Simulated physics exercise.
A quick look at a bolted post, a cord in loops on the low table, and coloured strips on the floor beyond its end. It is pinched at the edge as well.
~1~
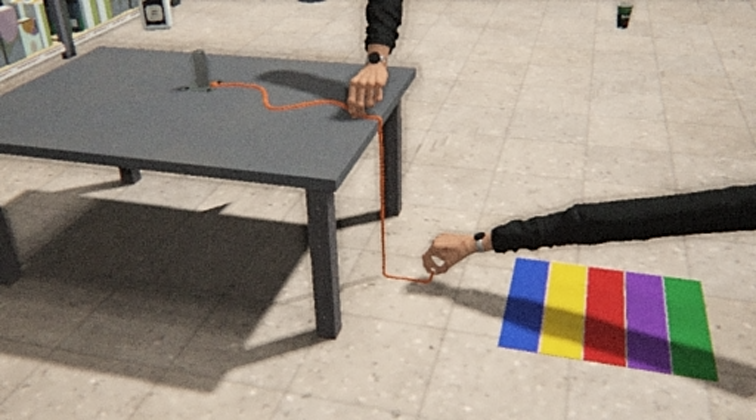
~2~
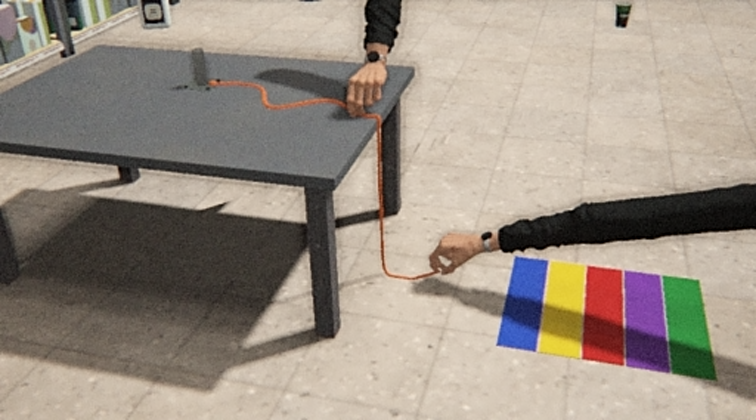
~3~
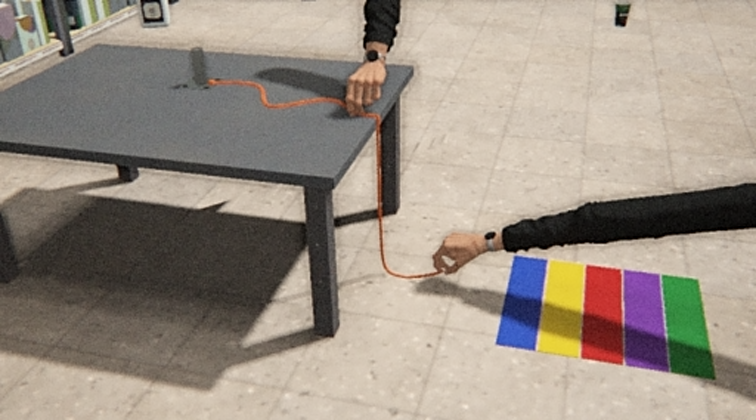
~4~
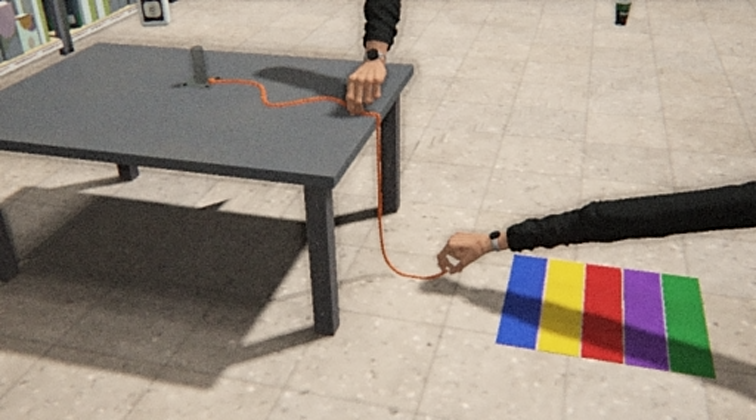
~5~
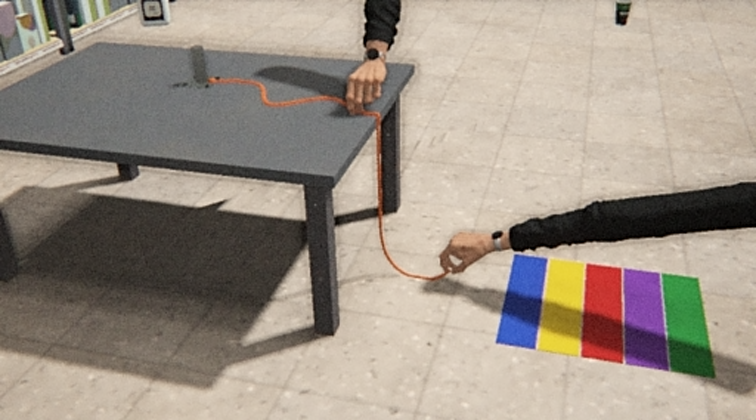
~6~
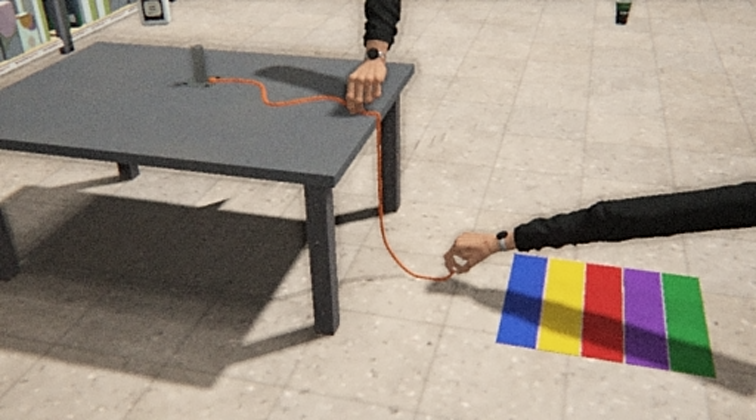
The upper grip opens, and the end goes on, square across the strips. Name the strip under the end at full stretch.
The end stops over the red strip.
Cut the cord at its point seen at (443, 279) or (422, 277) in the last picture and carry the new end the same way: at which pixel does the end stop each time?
The places are (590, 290) and (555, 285).
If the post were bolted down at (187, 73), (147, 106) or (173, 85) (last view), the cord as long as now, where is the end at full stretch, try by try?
The places are (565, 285), (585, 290) and (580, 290).
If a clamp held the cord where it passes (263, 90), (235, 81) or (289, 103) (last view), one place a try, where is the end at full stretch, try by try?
About (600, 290), (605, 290) and (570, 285).
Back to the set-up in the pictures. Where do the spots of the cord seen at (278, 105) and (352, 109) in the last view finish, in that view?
Near (313, 100) and (394, 126).
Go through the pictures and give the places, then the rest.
The first frame shows end (433, 271); blue (520, 331); yellow (562, 337); red (604, 344); purple (649, 351); green (693, 358).
The second frame shows end (440, 271); cord through (243, 85) (266, 104) (335, 102) (378, 134) (380, 200) (384, 264).
The third frame shows end (443, 271).
The fourth frame shows end (448, 270); cord through (242, 82) (265, 102) (334, 100) (378, 132) (380, 198) (388, 263).
The fifth frame shows end (450, 270).
The sixth frame shows end (455, 271); cord through (242, 82) (265, 101) (334, 99) (378, 131) (380, 197) (397, 261).
Soon after, end near (542, 283); over blue.
Then, end near (585, 289); over red.
At full stretch, end near (611, 292); over red. It gets as far as the red strip.
